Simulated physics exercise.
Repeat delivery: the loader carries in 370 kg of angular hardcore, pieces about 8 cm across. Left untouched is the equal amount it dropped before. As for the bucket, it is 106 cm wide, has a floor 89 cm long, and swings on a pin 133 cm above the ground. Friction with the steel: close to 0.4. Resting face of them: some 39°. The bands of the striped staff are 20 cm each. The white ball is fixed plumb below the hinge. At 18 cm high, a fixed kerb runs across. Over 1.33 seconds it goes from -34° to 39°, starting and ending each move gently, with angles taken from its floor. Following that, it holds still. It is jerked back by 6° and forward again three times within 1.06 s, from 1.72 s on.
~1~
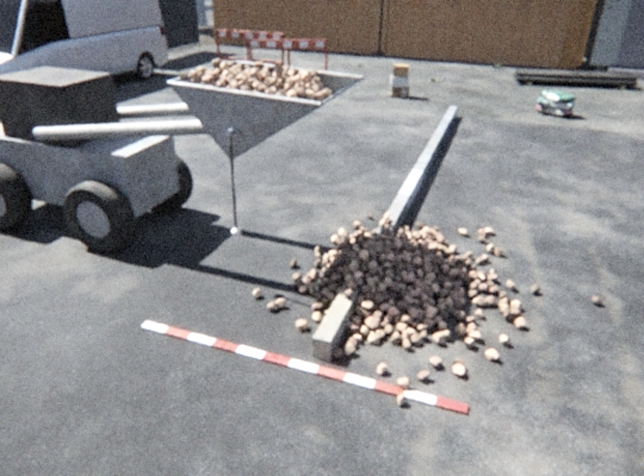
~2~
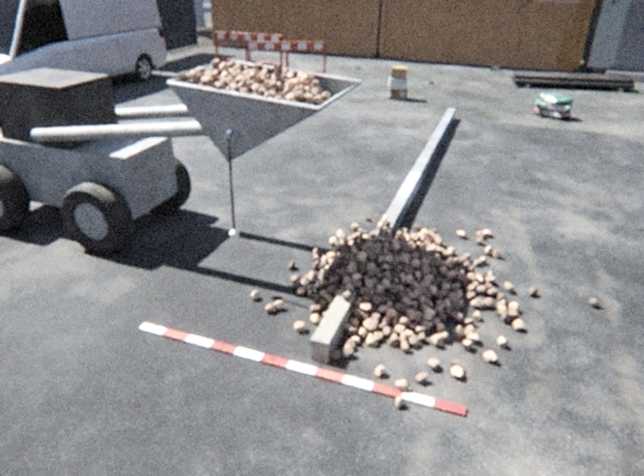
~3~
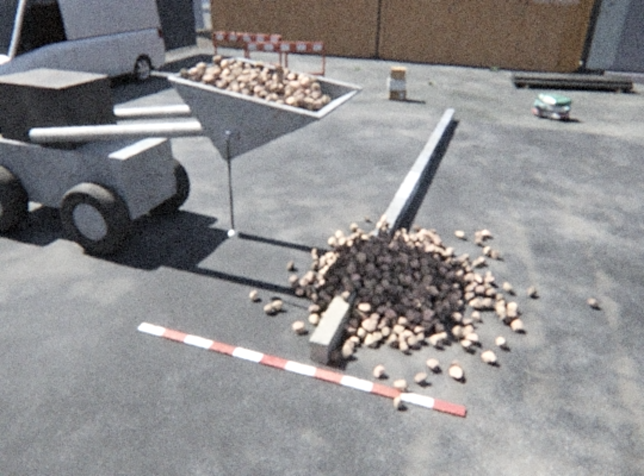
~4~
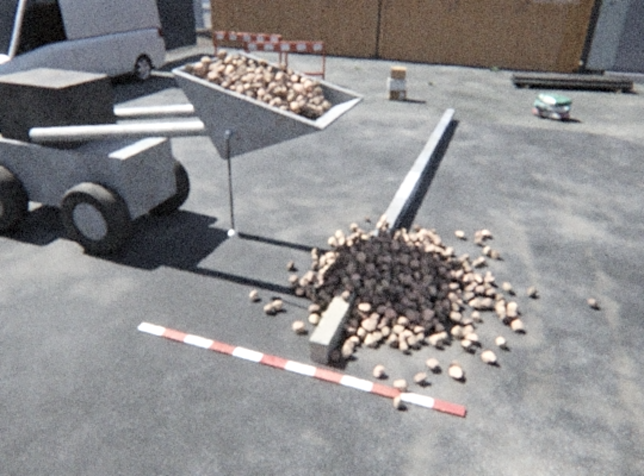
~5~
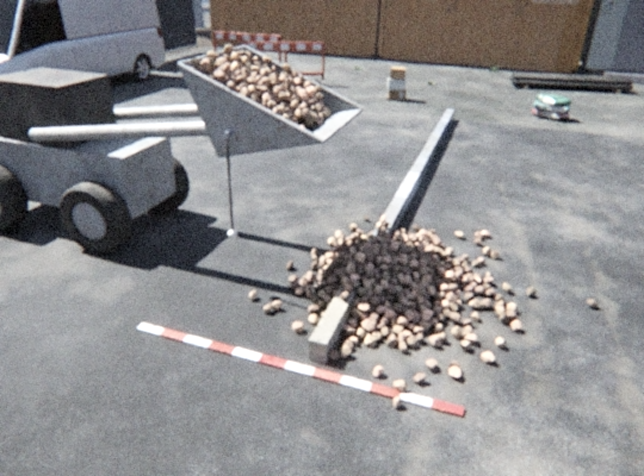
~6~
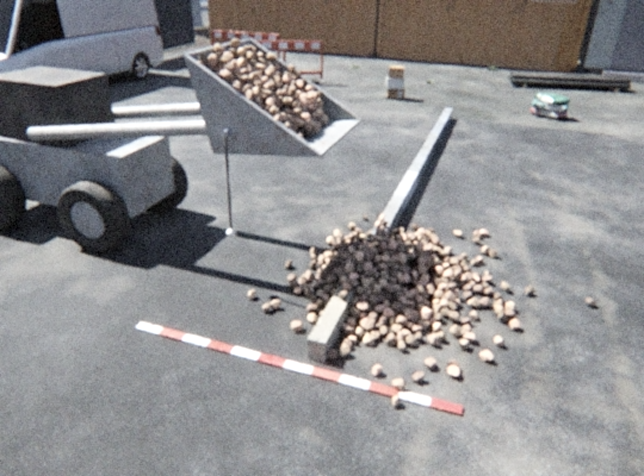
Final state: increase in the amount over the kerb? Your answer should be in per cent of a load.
About 23 %.
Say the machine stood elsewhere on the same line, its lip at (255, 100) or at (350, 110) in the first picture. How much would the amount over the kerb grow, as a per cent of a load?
The first position would add some 0 per cent, the second some 60.
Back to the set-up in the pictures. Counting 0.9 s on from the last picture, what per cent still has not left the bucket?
About 60 percent is still in there.
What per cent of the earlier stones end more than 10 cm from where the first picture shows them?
I'd say roughly 5 per cent of them.
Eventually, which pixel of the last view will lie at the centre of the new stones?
In the last view, about pixel (345, 252).
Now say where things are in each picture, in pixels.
In the first frame, the bucket is at -34°, its lip at (321, 105); the top of the load is at (251, 68). The earlier load is highest near (376, 250), 31 cm above ground level, 24 % on this side of the kerb, 76 % over the kerb.
In the second frame, the bucket is at -33°, its lip at (320, 109); the top of the load is at (250, 69).
In the third frame, the bucket is at -28°, its lip at (321, 118); the top of the load is at (241, 68).
In the fourth frame, the bucket is at -22°, its lip at (323, 129); the top of the load is at (233, 62).
The fifth frame shows lip at (323, 142), floor tilted -15°, highest stones at (236, 57).
In the sixth frame, the bucket is at -6°, its lip at (321, 156); the top of the load is at (242, 51).
Then, 0.4 s after the last picture the floor is at 28°; in per cent of one load, 99 in the bucket, 25 on this side of the kerb, 76 over the kerb; the foremost stones are at (521, 310).
Then, 0.9 s after the last picture the floor is at 39°; in per cent of one load, 60 in the bucket, 65 on this side of the kerb, 76 over the kerb; the foremost stones are at (521, 310).
Then, 2.7 s after the last picture the floor is at 39°; in per cent of one load, 0 in the bucket, 101 on this side of the kerb, 99 over the kerb; the foremost stones are at (521, 310).
Then, 5.3 s after the last picture the floor is at 39°; in per cent of one load, 0 in the bucket, 101 on this side of the kerb, 99 over the kerb; the foremost stones are at (521, 310). Net gain over the kerb, 23.
